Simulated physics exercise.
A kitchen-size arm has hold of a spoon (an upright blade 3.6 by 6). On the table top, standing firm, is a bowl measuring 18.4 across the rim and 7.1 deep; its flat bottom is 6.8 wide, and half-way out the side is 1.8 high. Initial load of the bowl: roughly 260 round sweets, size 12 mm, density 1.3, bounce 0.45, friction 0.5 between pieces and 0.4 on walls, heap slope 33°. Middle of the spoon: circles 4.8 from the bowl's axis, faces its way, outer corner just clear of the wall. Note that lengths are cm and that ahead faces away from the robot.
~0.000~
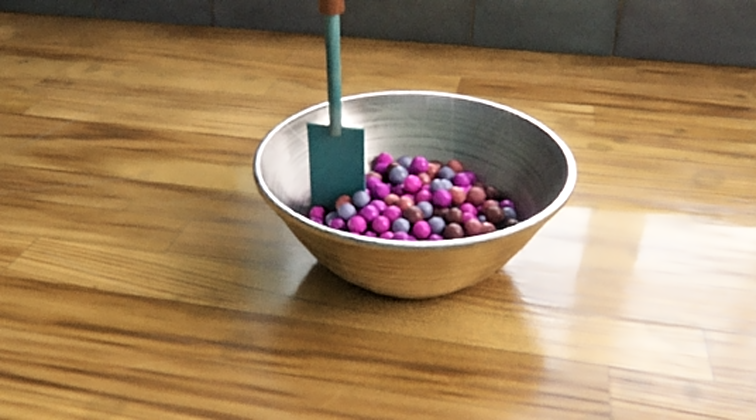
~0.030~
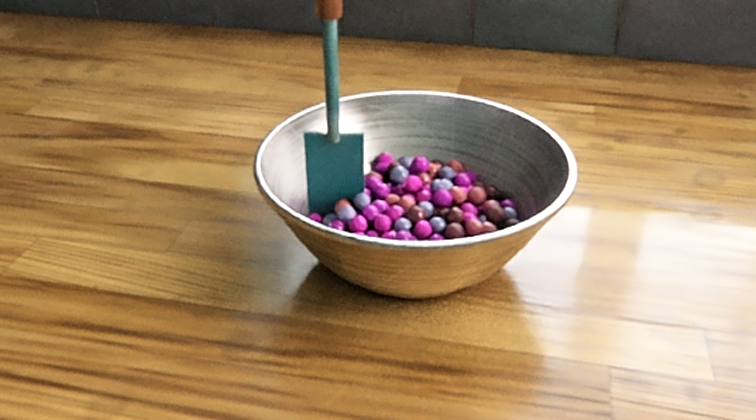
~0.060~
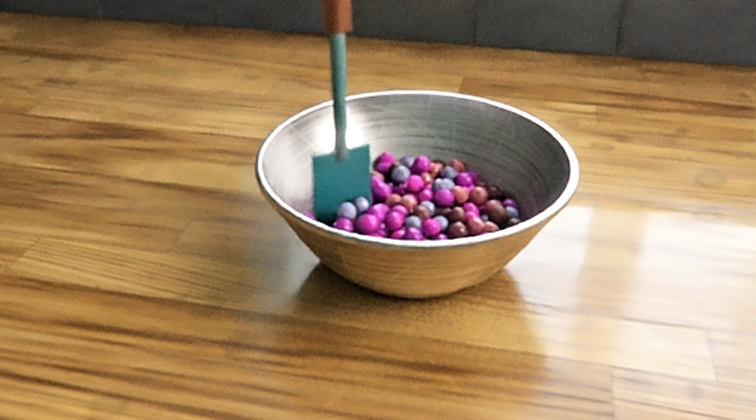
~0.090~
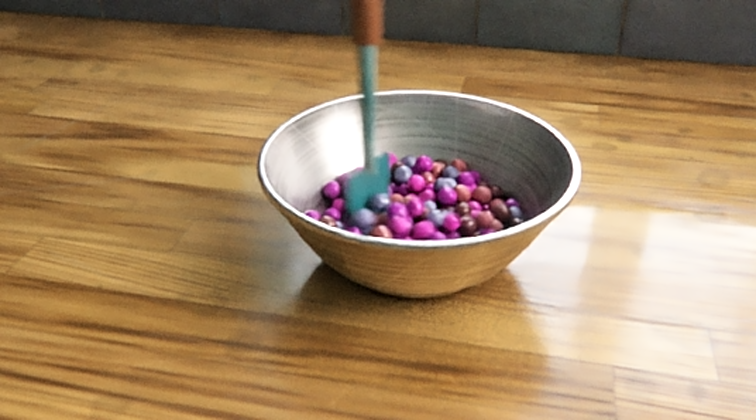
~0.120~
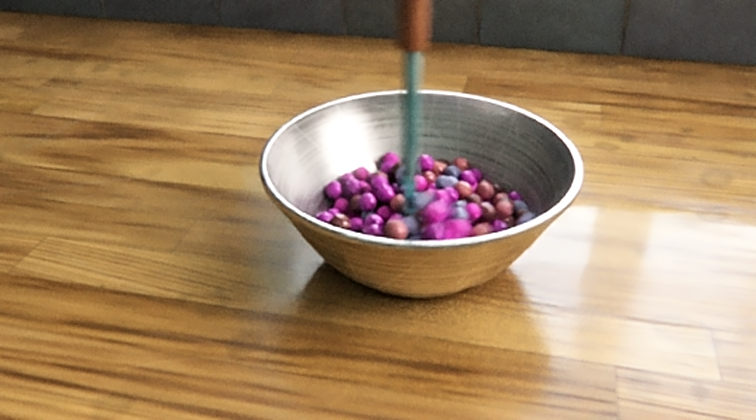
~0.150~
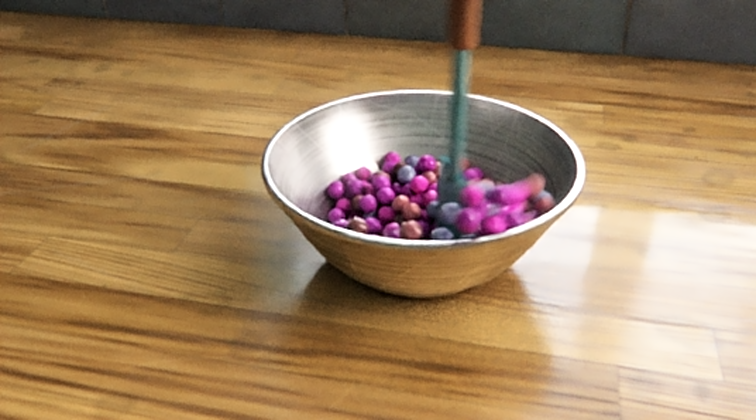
At first, a teal spatula-like tool with a brown handle stands at the left inside a metal bowl of pink, grey and brown balls, barely shifting. It then sweeps rightward through them, its blade sinking among the balls and turning edge-on, and pushes a cluster toward the bowl's right side.
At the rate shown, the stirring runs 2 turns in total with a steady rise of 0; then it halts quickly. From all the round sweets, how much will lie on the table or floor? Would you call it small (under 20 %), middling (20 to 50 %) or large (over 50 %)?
I would call it middling.
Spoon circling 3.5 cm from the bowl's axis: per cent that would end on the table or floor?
Close to 15 in a hundred then.
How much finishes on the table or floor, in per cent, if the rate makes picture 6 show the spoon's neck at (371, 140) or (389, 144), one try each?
About 10 and 10 %.
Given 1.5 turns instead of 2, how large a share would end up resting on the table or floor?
Then about 25 per cent.
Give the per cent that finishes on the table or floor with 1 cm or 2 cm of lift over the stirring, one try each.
Close to 25 and 15 percent, in that order.
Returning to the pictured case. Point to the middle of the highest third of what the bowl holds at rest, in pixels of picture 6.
(364, 221).
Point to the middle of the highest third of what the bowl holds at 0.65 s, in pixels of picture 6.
Somewhere around (479, 164), I think.
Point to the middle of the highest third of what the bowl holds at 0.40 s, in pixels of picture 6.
(332, 175), roughly.
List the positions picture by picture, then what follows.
In the first picture, spoon neck at (335, 103), 0° round; upper third of the load around (413, 210), from x 315 to 510, top at y 160; 265 in the bowl.
In the second picture, spoon neck at (333, 109), 11° round; upper third of the load around (413, 214), from x 315 to 515, top at y 160.
In the third picture, spoon neck at (340, 126), 37° round; upper third of the load around (414, 216), from x 305 to 515, top at y 160.
In the fourth picture, spoon neck at (368, 140), 66° round; upper third of the load around (423, 218), from x 310 to 515, top at y 160.
In the fifth picture, spoon neck at (410, 148), 94° round; upper third of the load around (442, 217), from x 325 to 525, top at y 160.
In the sixth picture, spoon neck at (456, 146), 122° round; upper third of the load around (472, 210), from x 335 to 545, top at y 160; 265 in the bowl.
After 0.40 s, 353° round, highest piece 11 above the table; 221 in the bowl, 21 on the table or floor, 23 in flight or on the tool.
After 0.65 s, 225° round, highest piece 9 above the table; 198 in the bowl, 57 on the table or floor, 10 in flight or on the tool.
After 0.97 s, 0° round, highest piece 6 above the table; 188 in the bowl, 77 on the table or floor.
After 1.67 s, 0° round, highest piece 6 above the table; 188 in the bowl, 77 on the table or floor.
At rest, 188 in the bowl, 77 on the table or floor. That is 29 % on the table or floor.
